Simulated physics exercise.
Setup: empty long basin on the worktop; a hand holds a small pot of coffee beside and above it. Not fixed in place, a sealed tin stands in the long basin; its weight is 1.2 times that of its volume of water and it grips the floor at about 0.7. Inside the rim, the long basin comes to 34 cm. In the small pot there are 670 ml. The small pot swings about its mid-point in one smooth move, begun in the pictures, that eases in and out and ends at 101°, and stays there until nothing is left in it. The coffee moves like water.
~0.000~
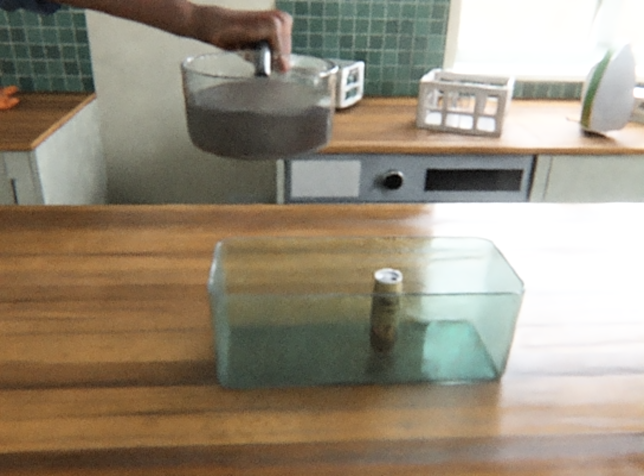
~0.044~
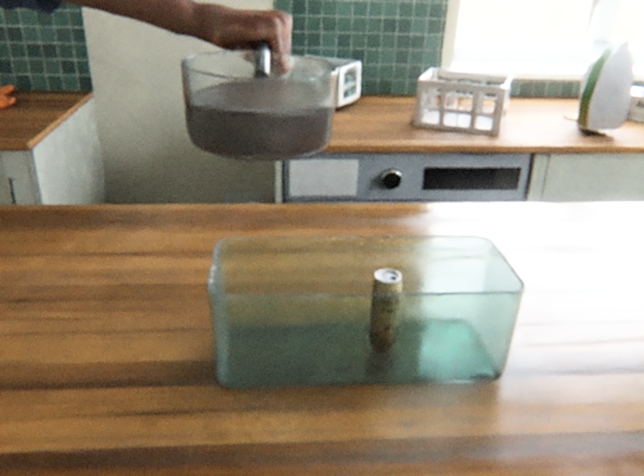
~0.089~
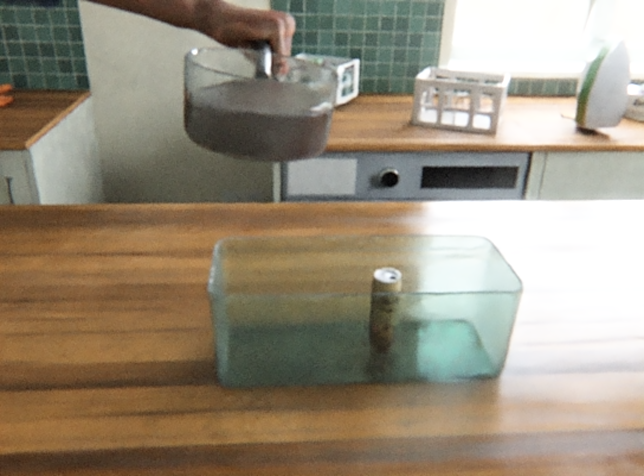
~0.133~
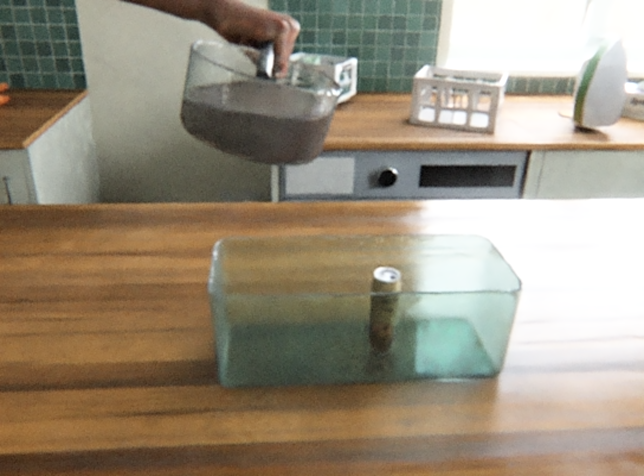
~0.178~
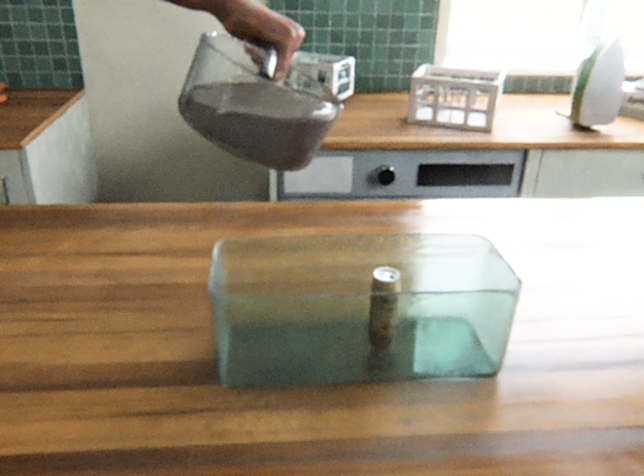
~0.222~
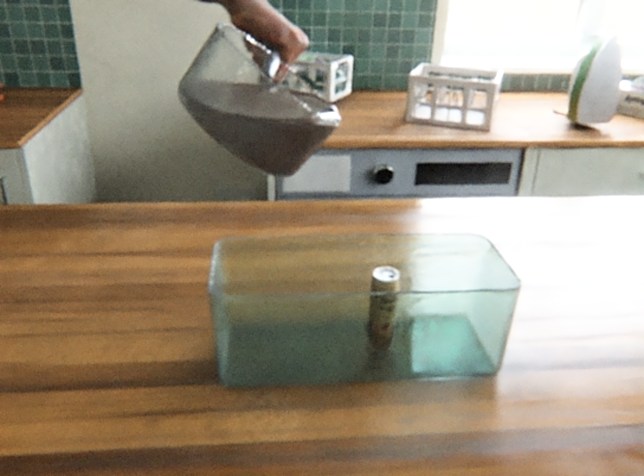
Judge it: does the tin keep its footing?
No, it tips over.
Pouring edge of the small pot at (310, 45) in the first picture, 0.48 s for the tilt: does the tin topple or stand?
After that, the tin overturns.
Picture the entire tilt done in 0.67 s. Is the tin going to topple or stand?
In that case the tin stays vertical.
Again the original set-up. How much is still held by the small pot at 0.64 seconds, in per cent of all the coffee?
9 %.
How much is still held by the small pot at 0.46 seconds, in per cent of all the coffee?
I'd put it near 28 percent.
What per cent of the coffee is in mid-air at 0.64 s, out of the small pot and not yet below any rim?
10 per cent, roughly.
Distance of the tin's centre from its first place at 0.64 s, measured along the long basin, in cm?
Close to 1 cm.
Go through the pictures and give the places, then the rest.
In the first frame, it leans 0°; its right rim is at (335, 67); the coffee meets the walls at (189, 94) and (330, 96); the long basin's rim runs from (213, 266) to (508, 264); the tin's top is at (388, 279).
In the second frame, it leans 2°; its right rim is at (336, 70); the coffee meets the walls at (188, 93) and (330, 97).
In the third frame, it leans 7°; its right rim is at (338, 77); the coffee meets the walls at (188, 92) and (330, 98).
In the fourth frame, it leans 15°; its right rim is at (340, 89); the coffee meets the walls at (187, 93) and (331, 101).
In the fifth frame, it leans 26°; its right rim is at (340, 104); the coffee meets the walls at (184, 90) and (334, 104).
In the sixth frame, it leans 38°; its right rim is at (337, 121); the coffee meets the walls at (184, 84) and (330, 107); 1 per cent is over the edge.
By 0.46 s the tilt is 97° and 28 per cent is still to pour; the tin stands where it began.
By 0.64 s the tilt is 101° and 9 per cent is still to pour; the tin stands 1 cm from where it began.
By 0.83 s the tilt is 101° and 1 per cent is still to pour; the tin leans 22°.
By 1.03 s the tilt is 101° and 0 per cent is still to pour; the tin lies on its side.
At rest the tin lies on its side.
